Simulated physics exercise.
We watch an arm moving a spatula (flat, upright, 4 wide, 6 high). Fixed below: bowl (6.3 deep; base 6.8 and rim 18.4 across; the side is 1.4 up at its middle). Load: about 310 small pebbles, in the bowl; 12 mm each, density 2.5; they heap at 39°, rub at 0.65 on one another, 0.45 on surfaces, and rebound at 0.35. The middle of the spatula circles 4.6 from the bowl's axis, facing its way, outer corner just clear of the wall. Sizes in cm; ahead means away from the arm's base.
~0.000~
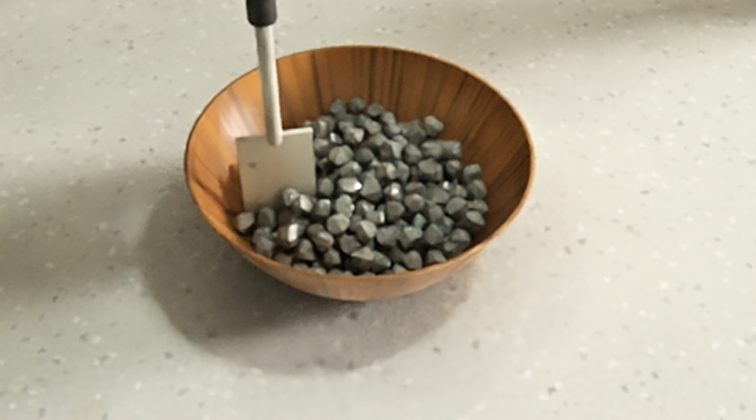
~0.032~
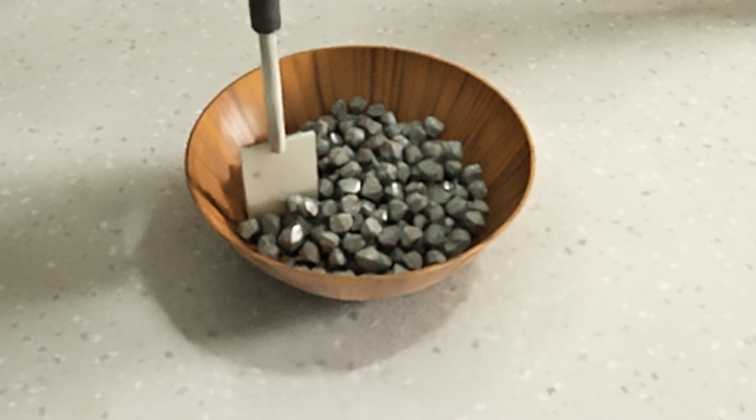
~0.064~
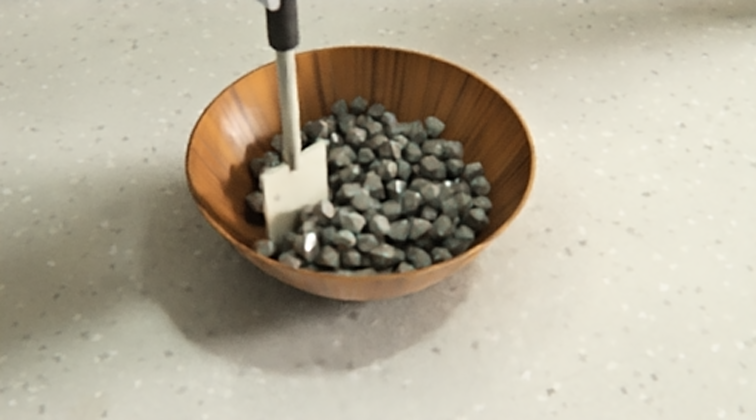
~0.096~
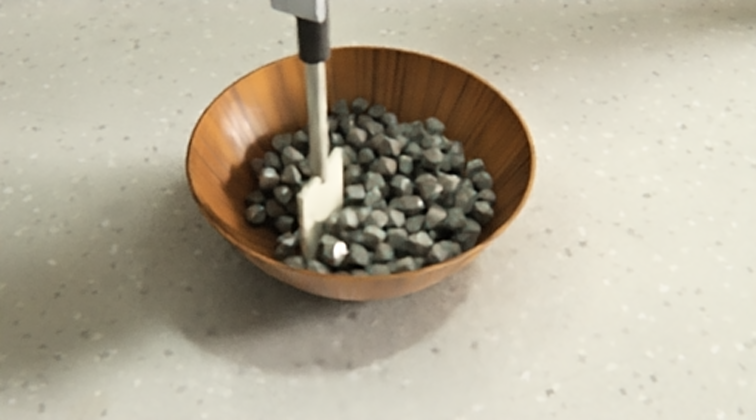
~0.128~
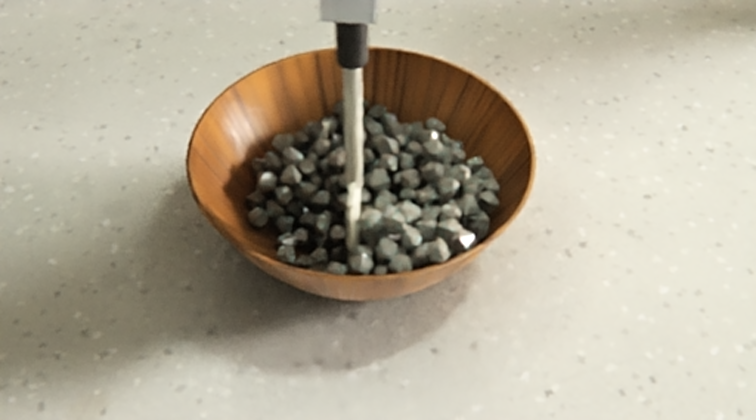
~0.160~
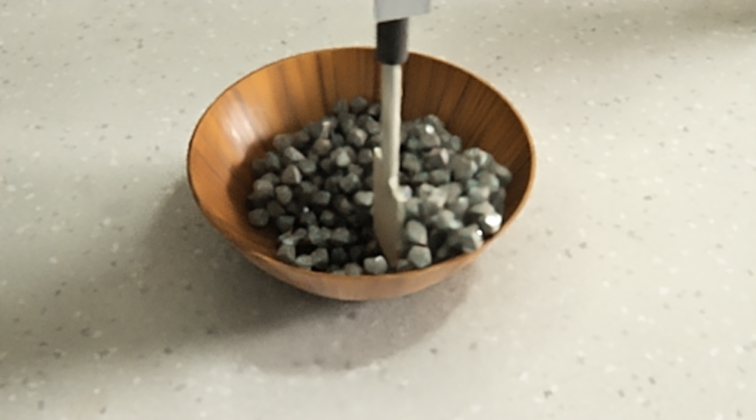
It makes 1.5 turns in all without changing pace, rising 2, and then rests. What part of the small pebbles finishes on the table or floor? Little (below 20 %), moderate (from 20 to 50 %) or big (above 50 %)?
A moderate share, from 20 to 50 %, ends on the table or floor.
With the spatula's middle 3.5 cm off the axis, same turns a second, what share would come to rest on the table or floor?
It would be near 10 per cent.
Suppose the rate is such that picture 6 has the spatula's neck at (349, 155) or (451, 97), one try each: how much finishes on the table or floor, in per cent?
Some 15 and 35 per cent.
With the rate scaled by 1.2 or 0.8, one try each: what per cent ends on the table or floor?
About 30 and 15 per cent.
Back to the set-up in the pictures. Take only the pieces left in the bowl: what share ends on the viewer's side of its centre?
Roughly 55 per cent.
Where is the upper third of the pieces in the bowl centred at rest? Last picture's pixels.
At about (374, 200).
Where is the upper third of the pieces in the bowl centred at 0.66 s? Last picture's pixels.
At about (385, 243).
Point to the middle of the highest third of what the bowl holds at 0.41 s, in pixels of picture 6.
At about (300, 107).
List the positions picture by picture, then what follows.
The first picture shows the spatula neck at (271, 112), 0° round; upper third of the load around (364, 180), from x 245 to 480, top at y 105; 312 in the bowl.
The second picture shows the spatula neck at (275, 119), 9° round; upper third of the load around (366, 181), from x 250 to 480, top at y 105.
The third picture shows the spatula neck at (291, 136), 30° round; upper third of the load around (368, 192), from x 255 to 485, top at y 105.
The fourth picture shows the spatula neck at (319, 149), 52° round; upper third of the load around (380, 202), from x 255 to 485, top at y 105.
The fifth picture shows the spatula neck at (353, 155), 74° round; upper third of the load around (401, 201), from x 255 to 490, top at y 105.
The sixth picture shows the spatula neck at (389, 151), 96° round; upper third of the load around (426, 192), from x 260 to 500, top at y 105; 312 in the bowl.
After 0.41 s, 268° round, highest piece 9 above the table; 270 in the bowl, 25 on the table or floor, 17 in flight or on the tool.
After 0.66 s, 80° round, highest piece 8 above the table; 237 in the bowl, 66 on the table or floor, 9 in flight or on the tool.
After 0.99 s, 180° round, highest piece 6 above the table; 229 in the bowl, 83 on the table or floor.
After 1.69 s, 180° round, highest piece 6 above the table; 229 in the bowl, 83 on the table or floor.
In the end, 229 in the bowl, 83 on the table or floor. That is 27 % on the table or floor.
